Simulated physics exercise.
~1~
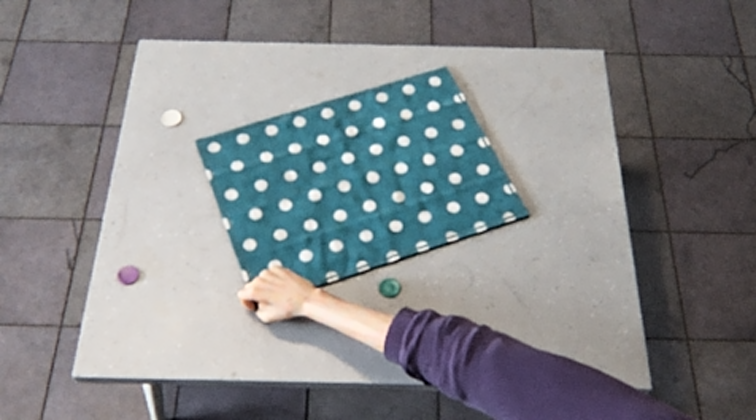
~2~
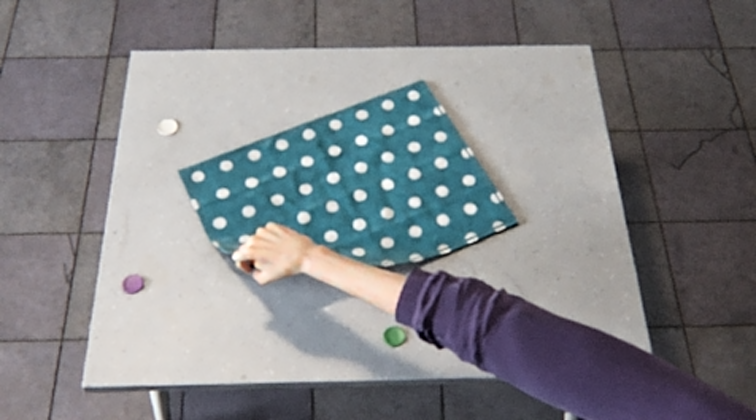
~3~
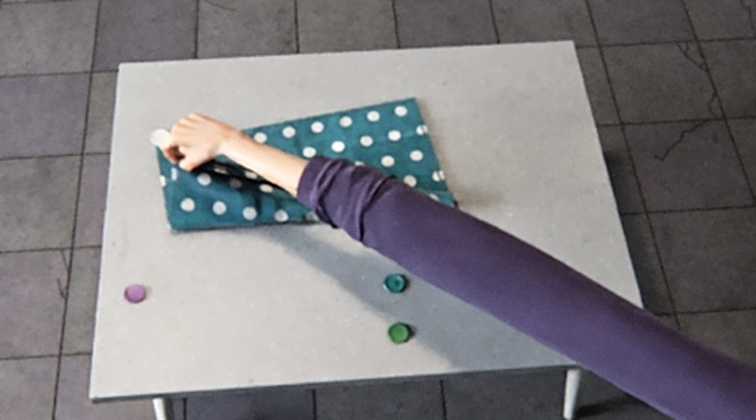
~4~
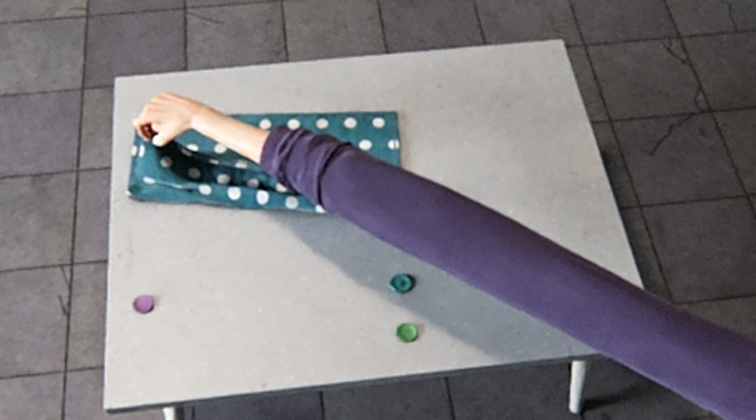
A purple-sleeved arm dragging and folding a teal polka-dot cloth leftward across a grey table, covering a white disc, discs nearby left exposed.
